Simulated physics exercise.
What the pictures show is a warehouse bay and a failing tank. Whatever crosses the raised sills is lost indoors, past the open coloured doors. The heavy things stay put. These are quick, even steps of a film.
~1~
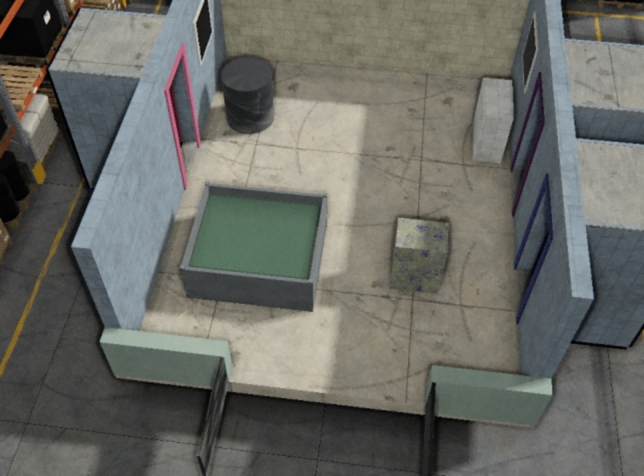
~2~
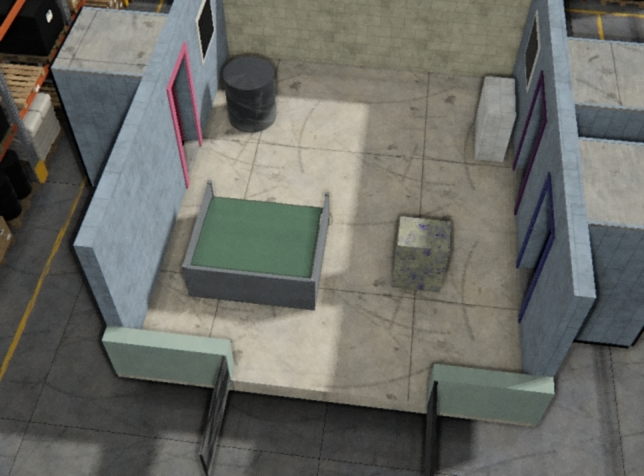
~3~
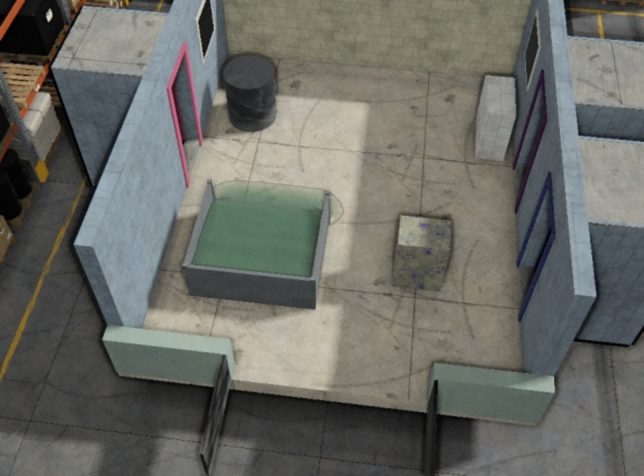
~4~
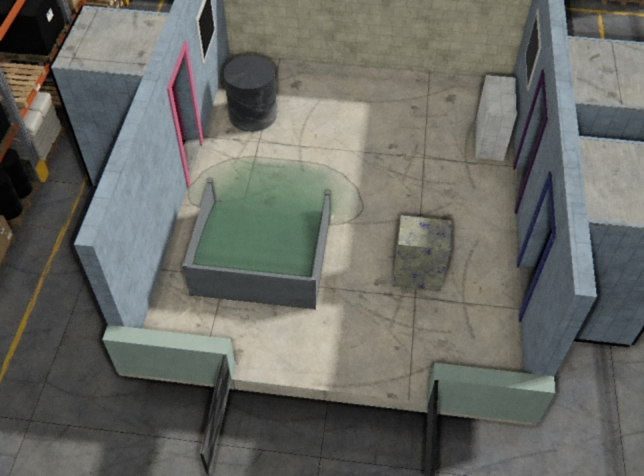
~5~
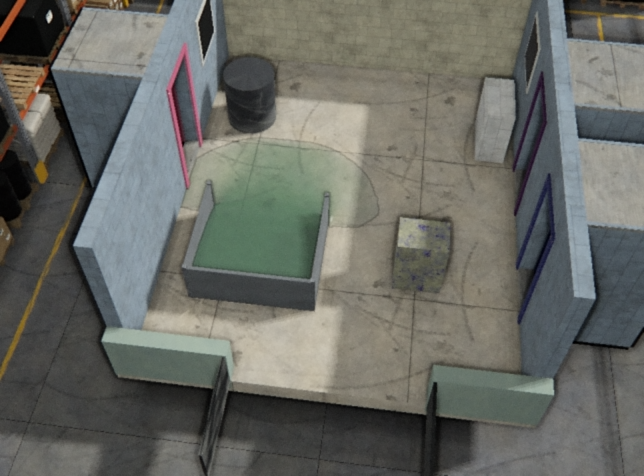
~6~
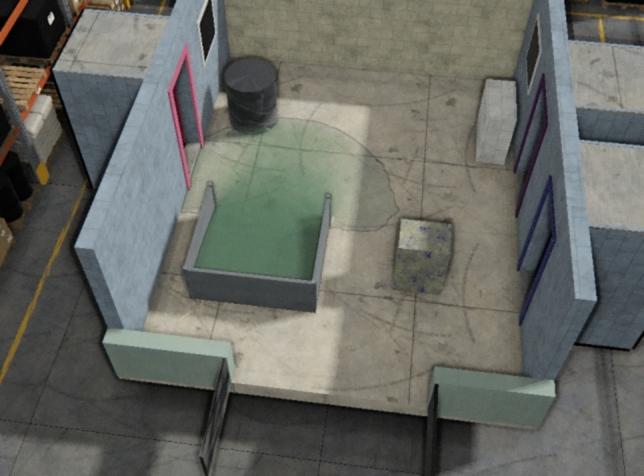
Warehouse bay with an open grey tank losing its far side, green water pouring out and spreading across the pale floor.
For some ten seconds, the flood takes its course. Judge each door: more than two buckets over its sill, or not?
Purple door - two buckets or less; pink door - two buckets or less; blue door - two buckets or less.
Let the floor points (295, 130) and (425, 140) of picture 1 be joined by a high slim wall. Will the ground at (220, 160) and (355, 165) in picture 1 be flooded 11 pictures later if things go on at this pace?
Note: Point one drenched, point two drenched.
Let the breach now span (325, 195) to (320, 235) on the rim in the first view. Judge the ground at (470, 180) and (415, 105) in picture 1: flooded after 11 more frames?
As listed: Submerged, unflooded.
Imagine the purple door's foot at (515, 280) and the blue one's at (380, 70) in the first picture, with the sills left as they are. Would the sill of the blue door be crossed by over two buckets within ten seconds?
Result for blue: It breaks the limit.
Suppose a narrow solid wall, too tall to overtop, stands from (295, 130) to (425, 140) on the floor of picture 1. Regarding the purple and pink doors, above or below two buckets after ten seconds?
With the barrier up, the purple door exceeds the limit and the pink door stays within limit.
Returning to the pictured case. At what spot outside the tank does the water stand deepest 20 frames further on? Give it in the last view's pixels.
Approximate pixel: (510, 83).
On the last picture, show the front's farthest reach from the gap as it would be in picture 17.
Roughly at (463, 79).
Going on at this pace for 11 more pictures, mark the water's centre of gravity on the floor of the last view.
The water centres close to (296, 151).
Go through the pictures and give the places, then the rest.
In the first picture, the open tank at (257, 234) is whole and still.
In the second picture, the front is at a hidden place, out from the gap on the open tank's far side.
In the third picture, water pours out on the open tank's far side and has run to a hidden place.
In the fourth picture, water pours out on the open tank's far side and has run to (206, 174).
In the fifth picture, the front is at (245, 142), out from the gap on the open tank's far side.
In the sixth picture, the front is at (317, 125), out from the gap on the open tank's far side.
A moment on, water covers 35 % of the floor; the purple door not reached, the pink door wet at the sill, nothing in, the blue door not reached.
Next, water covers 50 % of the floor; the purple door not reached, the pink door wet at the sill, nothing in, the blue door not reached.
Then, water covers 55 % of the floor; the purple door not reached, the pink door under two buckets in, the blue door not reached.
Later, water covers 75 % of the floor; the purple door wet at the sill, nothing in, the pink door under two buckets in, the blue door wet at the sill, nothing in.
In the end, water covers 95 % of the floor; the purple door wet at the sill, nothing in, the pink door under two buckets in, the blue door wet at the sill, nothing in.
